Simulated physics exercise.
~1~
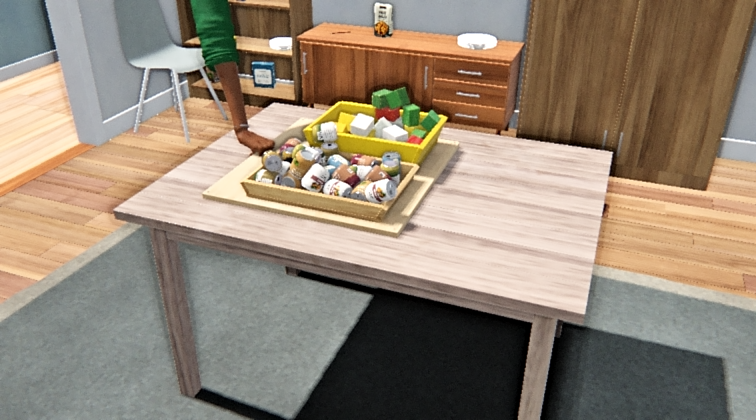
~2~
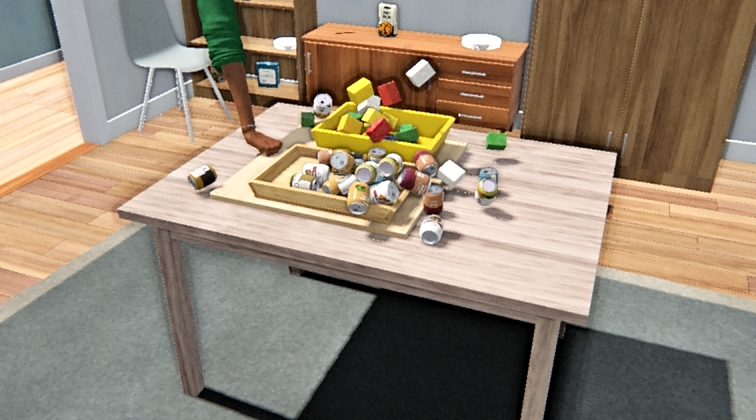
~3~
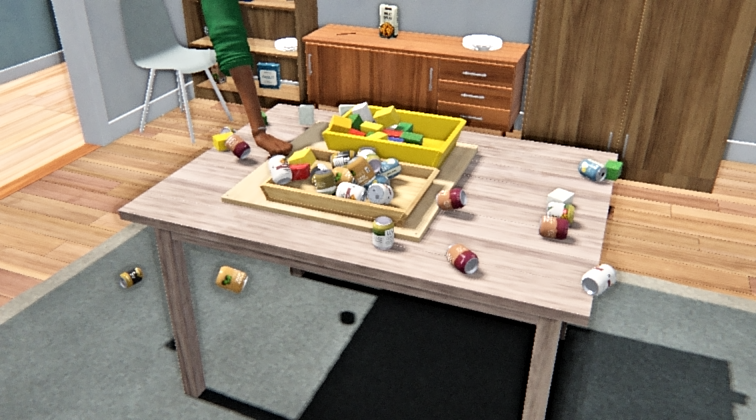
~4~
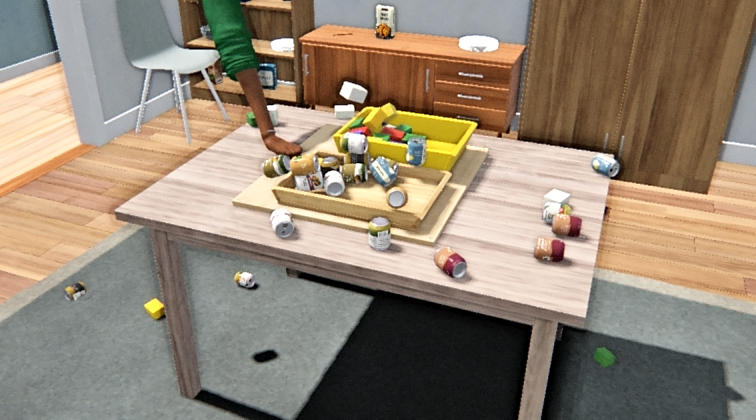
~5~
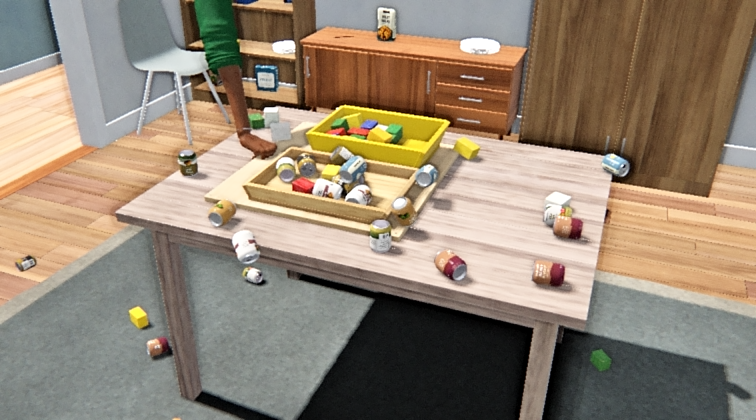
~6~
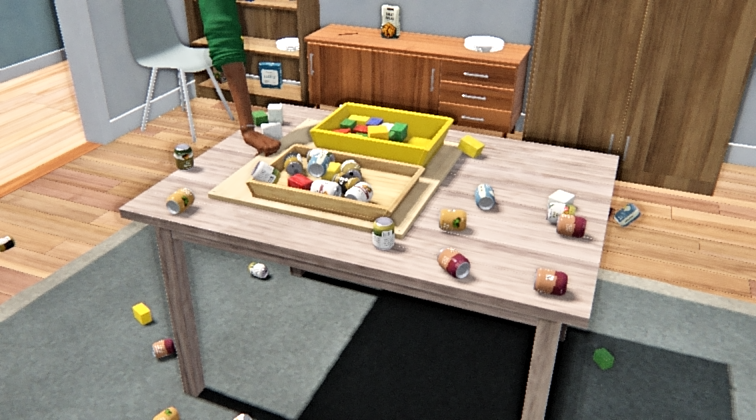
On a wooden table, a hand jerking a board back and forth, scattering cans and toy bricks from two trays onto the floor.
